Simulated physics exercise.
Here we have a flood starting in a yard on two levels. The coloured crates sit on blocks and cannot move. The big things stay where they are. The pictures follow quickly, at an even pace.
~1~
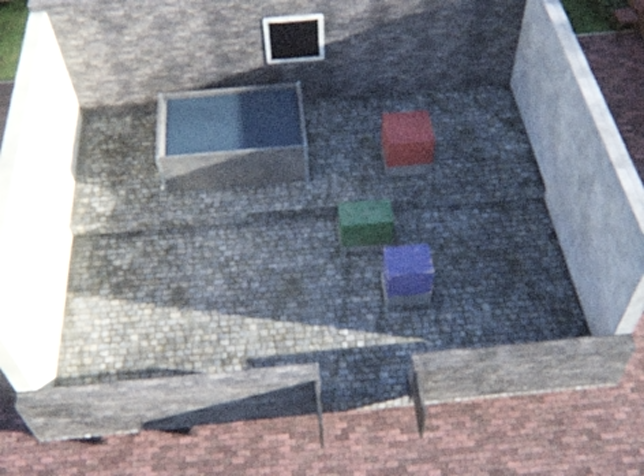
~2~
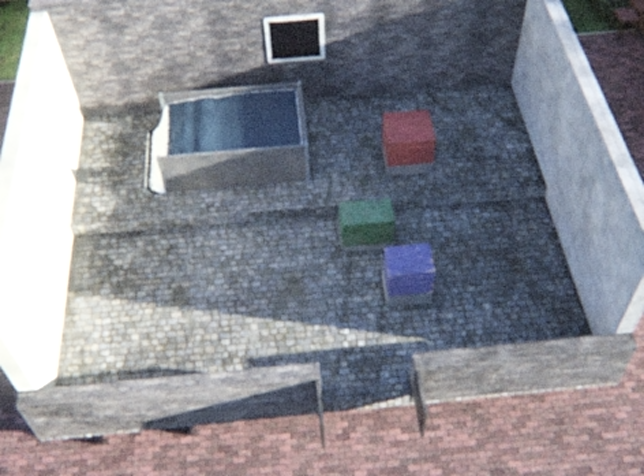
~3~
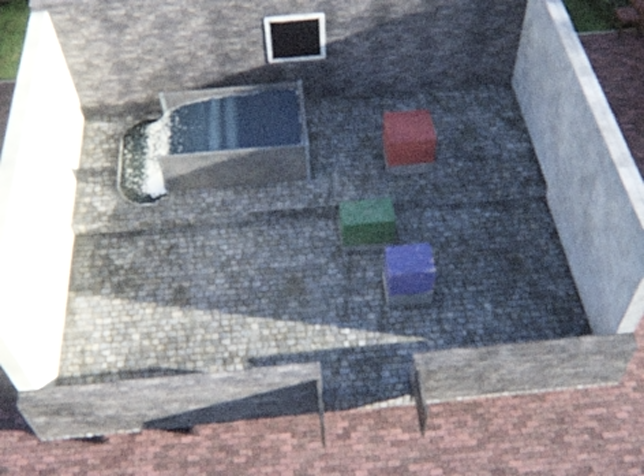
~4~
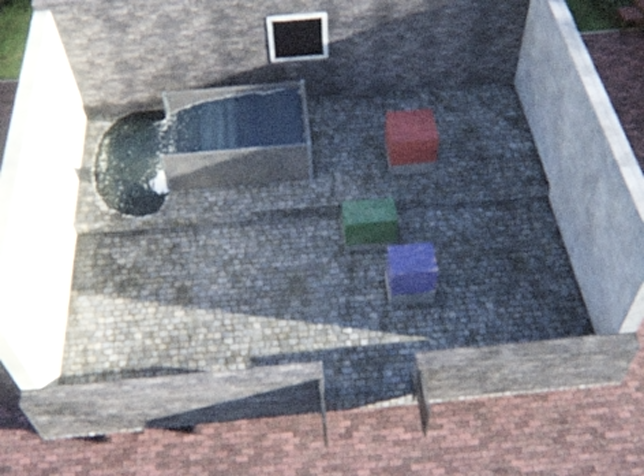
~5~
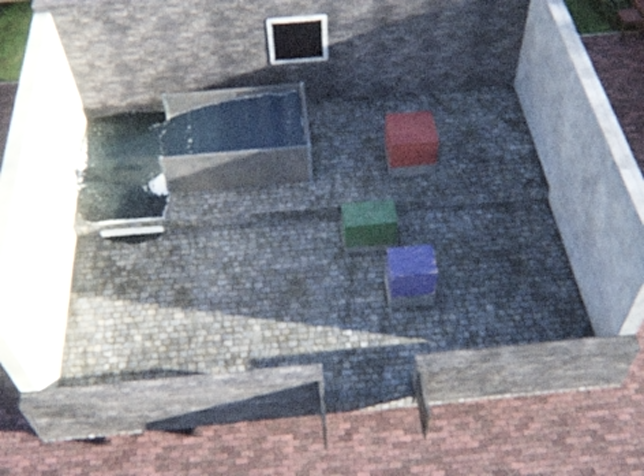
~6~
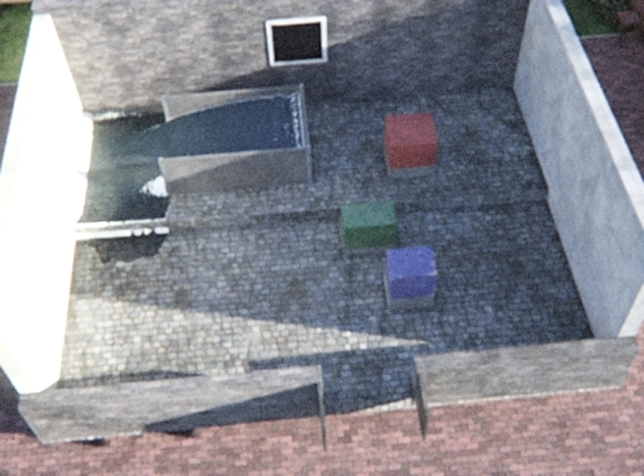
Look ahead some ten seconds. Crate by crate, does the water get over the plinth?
In the end: The red crate stays dry; the green crate stays dry; the blue crate stays dry.
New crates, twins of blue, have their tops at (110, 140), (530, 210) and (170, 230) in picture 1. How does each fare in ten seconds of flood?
One after the other: Is soaked, stays dry, escapes it.
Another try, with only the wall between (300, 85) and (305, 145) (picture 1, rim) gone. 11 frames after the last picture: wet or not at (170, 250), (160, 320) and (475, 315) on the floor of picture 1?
As listed: Free of water, no water, flooded.
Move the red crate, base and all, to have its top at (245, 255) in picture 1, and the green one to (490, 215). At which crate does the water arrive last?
The one in green.
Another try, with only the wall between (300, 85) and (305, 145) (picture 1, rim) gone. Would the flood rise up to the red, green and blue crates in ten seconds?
Then: Red is topped; green is wetted; blue remains dry.
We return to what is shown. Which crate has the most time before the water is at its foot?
The green one.
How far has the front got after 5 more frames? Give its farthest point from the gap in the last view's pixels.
Roughly at (64, 338).
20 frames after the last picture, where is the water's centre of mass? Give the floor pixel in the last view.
Roughly at (172, 206).
A moment on, water covers 15 % of the floor; the red crate not reached, the green crate not reached, the blue crate not reached.
Next, water covers 25 % of the floor; the red crate not reached, the green crate not reached, the blue crate not reached.
Then, water covers 40 % of the floor; the red crate not reached, the green crate not reached, the blue crate not reached.
Later, water covers 75 % of the floor; the red crate water round its plinth, the green crate water round its plinth, the blue crate water round its plinth.
In the end, water covers 85 % of the floor; the red crate stayed above the water, the green crate stayed above the water, the blue crate stayed above the water.
